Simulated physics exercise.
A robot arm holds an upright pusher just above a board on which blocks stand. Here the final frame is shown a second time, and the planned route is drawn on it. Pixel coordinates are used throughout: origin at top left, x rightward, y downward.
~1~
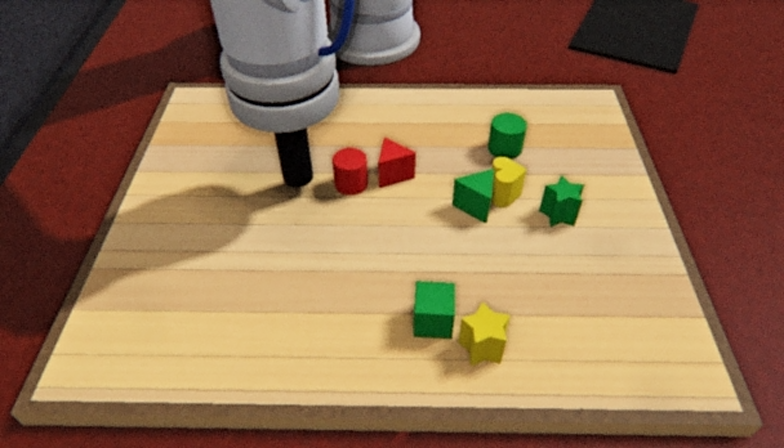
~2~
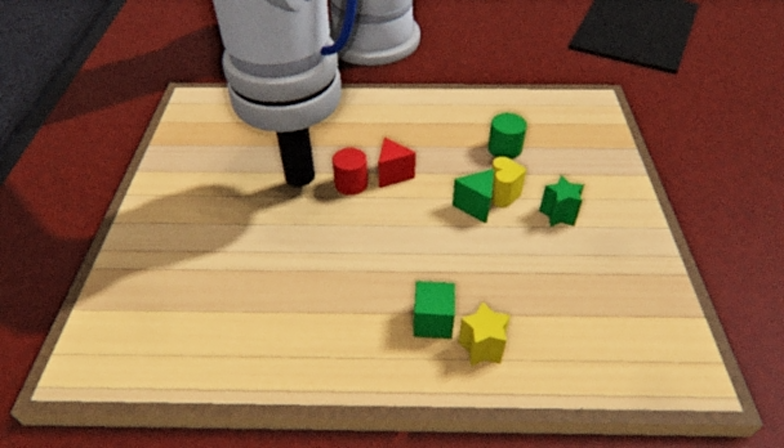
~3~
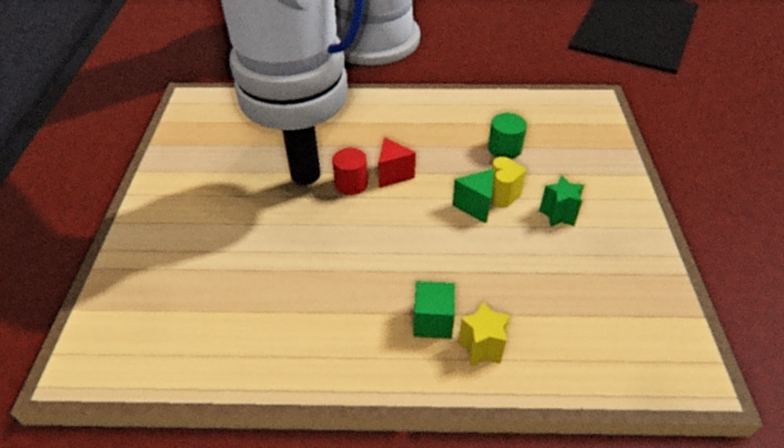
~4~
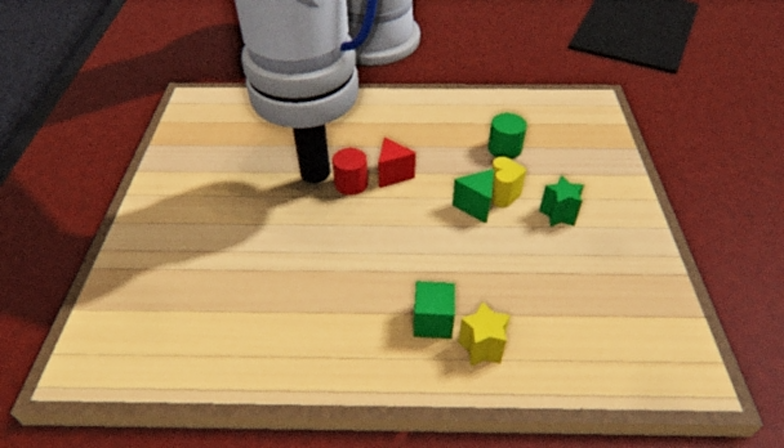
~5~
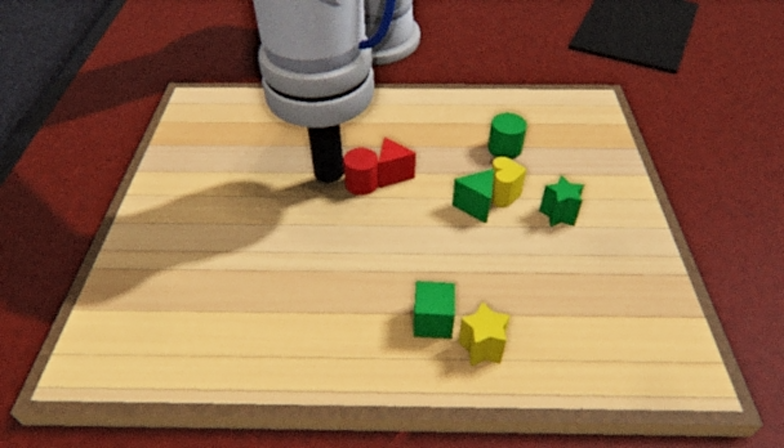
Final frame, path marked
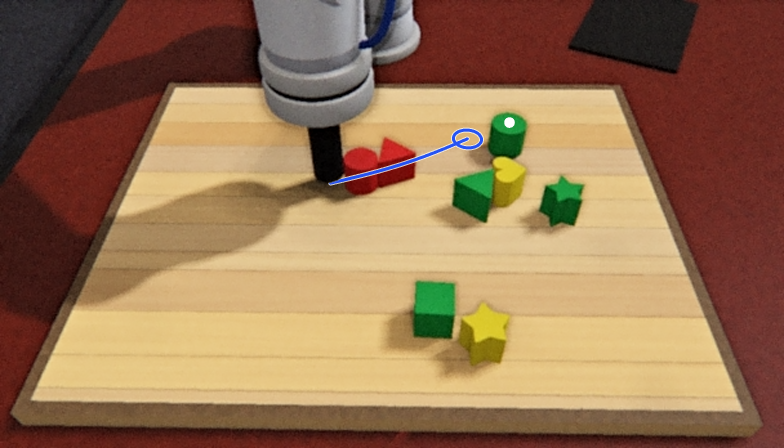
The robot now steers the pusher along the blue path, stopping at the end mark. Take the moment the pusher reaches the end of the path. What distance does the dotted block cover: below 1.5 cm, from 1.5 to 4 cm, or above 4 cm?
It ends under 1.5 cm away.
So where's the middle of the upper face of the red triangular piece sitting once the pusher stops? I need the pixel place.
If I read the scene right, the answer is (447, 147).
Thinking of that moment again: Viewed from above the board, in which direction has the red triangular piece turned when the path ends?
It spins clockwise.
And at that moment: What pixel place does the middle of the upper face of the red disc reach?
Final place: (402, 162).
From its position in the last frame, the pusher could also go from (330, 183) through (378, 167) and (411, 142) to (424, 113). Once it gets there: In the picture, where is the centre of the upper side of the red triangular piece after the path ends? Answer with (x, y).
Its top face will be centred at roughly (421, 150).
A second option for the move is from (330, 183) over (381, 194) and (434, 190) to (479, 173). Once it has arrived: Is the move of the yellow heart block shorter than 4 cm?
Answer: Yes.
The drawn path runs from (330, 183) through (380, 171) and (426, 156) to (467, 139); the dot is on the green disc.
The first path, step by step. One third of the way, pusher (380, 160); red disc (401, 162); red triangular piece (424, 149), turned 50° anticlockwise.
Two thirds of the way, pusher (428, 145); red disc (402, 162); red triangular piece (445, 148), turned 20° clockwise.
At the end, pusher (469, 129); red disc (402, 162); red triangular piece (447, 147), turned 35° clockwise; green disc not moved.
